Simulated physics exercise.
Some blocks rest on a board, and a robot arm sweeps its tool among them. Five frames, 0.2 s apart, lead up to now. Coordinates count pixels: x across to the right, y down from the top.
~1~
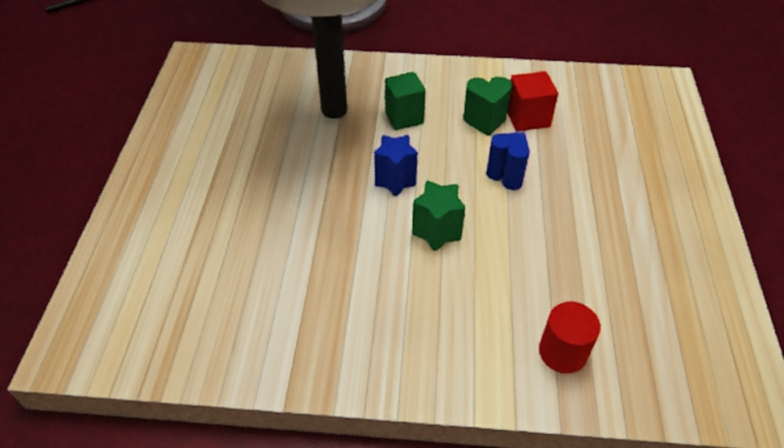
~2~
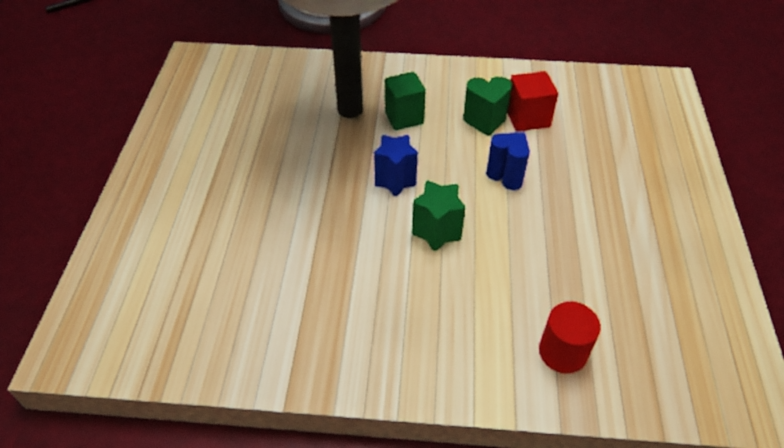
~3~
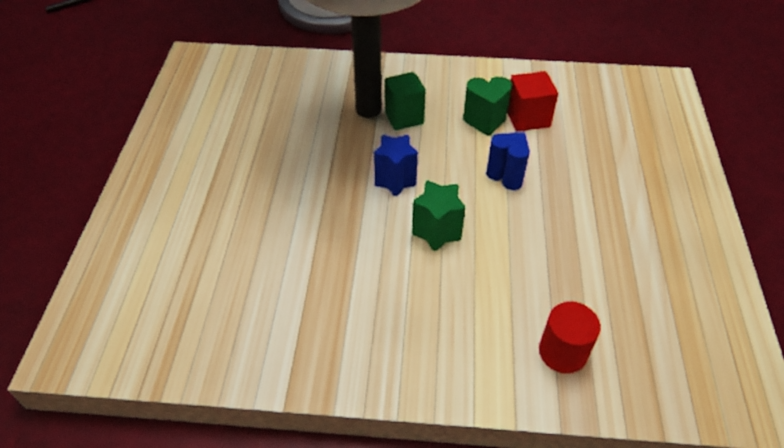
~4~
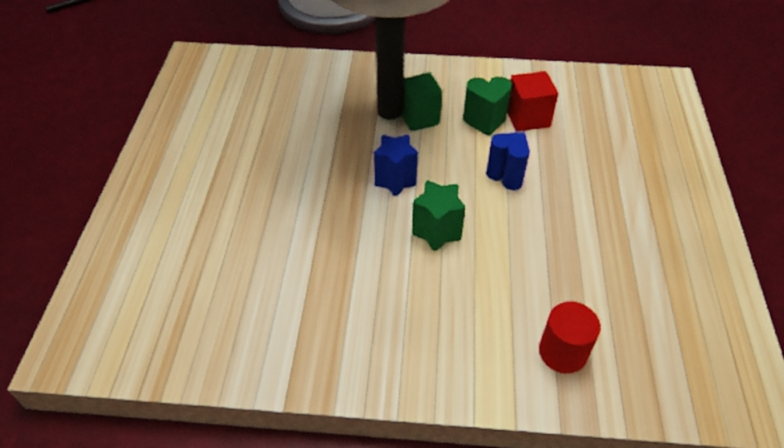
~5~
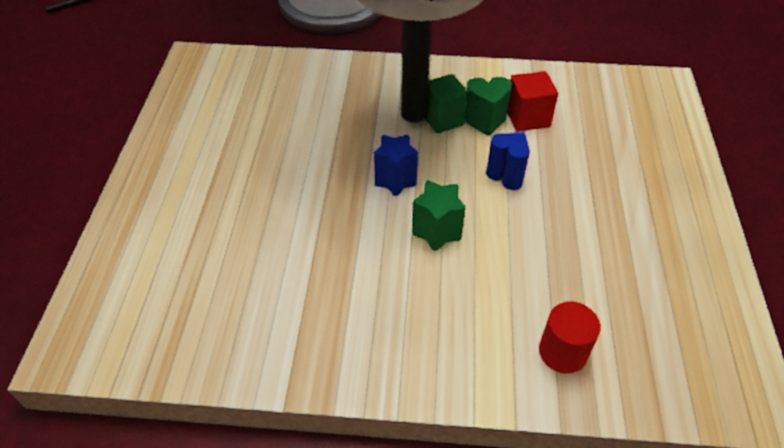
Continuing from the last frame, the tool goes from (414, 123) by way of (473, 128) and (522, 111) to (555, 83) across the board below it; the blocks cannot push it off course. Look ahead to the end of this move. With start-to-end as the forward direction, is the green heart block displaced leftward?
I believe not.
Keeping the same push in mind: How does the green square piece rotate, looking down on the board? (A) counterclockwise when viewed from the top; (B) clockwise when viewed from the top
B.
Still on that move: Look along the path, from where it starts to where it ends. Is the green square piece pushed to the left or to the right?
Answer: Right.
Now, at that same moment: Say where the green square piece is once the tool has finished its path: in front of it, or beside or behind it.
I predict the tool has moved past it.
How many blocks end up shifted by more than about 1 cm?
That makes 3 blocks or more.
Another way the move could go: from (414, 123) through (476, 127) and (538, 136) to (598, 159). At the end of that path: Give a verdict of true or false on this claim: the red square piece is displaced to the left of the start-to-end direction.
The claim holds.
The first path, step by step. One third of the way, tool at (475, 119); green square piece at (509, 103), turned 60° clockwise; green heart block at (545, 102), turned 80° anticlockwise; red square piece at (561, 81), turned 25° anticlockwise.
Two thirds of the way, tool at (525, 102); green square piece at (527, 107), turned 85° clockwise; green heart block at (563, 108), turned 95° anticlockwise; red square piece at (570, 79), turned 25° anticlockwise.
At the end, tool at (557, 75); green square piece at (527, 107), turned 85° clockwise; green heart block at (563, 108), turned 95° anticlockwise; blue heart block unmoved; red square piece at (583, 74), turned 35° clockwise.
